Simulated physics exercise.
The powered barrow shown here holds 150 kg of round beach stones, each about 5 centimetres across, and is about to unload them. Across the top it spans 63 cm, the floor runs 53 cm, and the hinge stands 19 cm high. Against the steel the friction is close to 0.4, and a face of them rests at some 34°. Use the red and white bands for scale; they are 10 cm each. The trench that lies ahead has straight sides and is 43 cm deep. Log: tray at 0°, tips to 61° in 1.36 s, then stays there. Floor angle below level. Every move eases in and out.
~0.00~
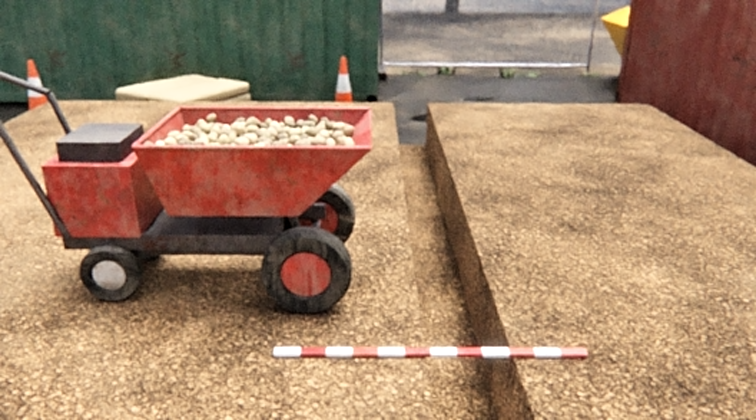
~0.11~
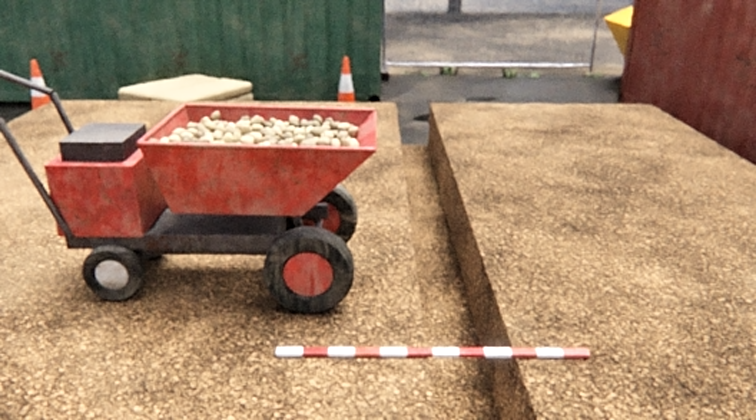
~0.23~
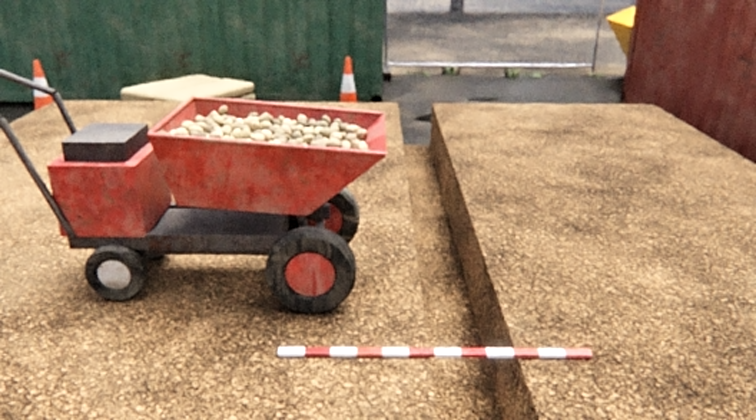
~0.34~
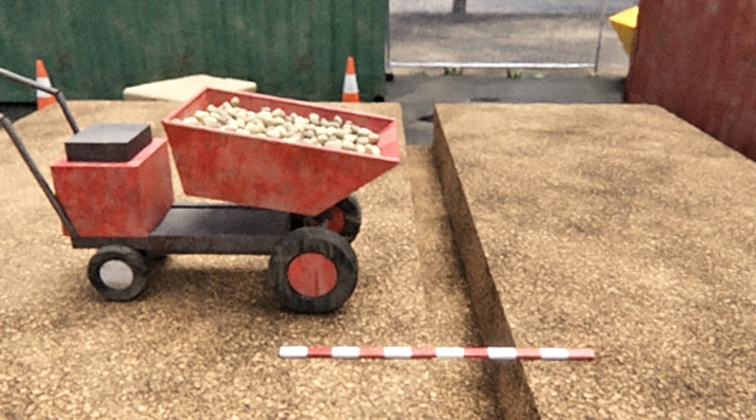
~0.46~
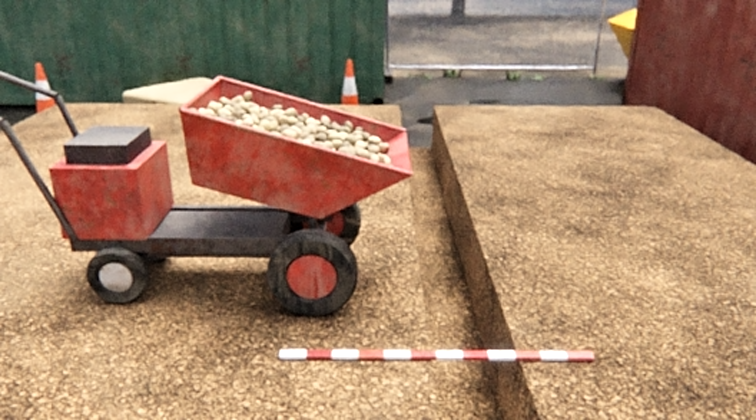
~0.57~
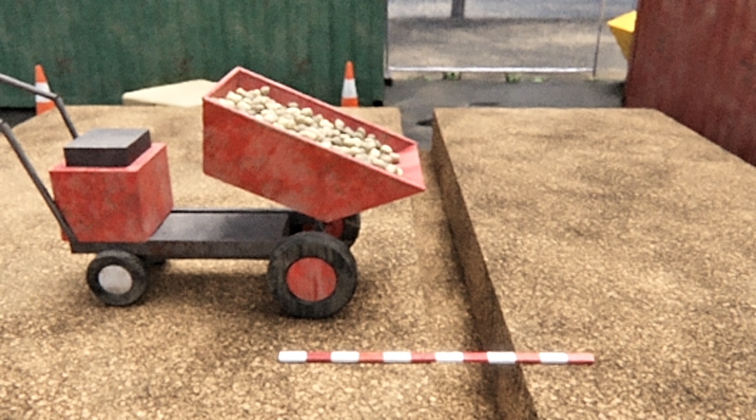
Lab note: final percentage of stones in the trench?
Approx. 63 %.
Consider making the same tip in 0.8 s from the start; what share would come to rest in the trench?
50 %.
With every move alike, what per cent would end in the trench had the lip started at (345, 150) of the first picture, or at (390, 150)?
First place roughly 85%, second roughly 45%.
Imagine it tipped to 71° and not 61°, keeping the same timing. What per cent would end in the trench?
About 65%.
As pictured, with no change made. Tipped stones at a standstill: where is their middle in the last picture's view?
Their centre sits close to (476, 337).
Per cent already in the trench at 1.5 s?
I'd put it near 20 per cent.
After 1.0 s the floor is at 51°; 100 % in the tray; the foremost stones are at (455, 228).
After 1.5 s the floor is at 61°; 61 % in the tray, 22 % in the trench, 17 % past the trench; the foremost stones are at (556, 283).
After 1.8 s the floor is at 61°; 30 % in the tray, 34 % in the trench, 36 % past the trench; the foremost stones are at (653, 281).
After 3.8 s the floor is at 61°; 0 % in the tray, 63 % in the trench, 37 % past the trench; the foremost stones are at (737, 286).
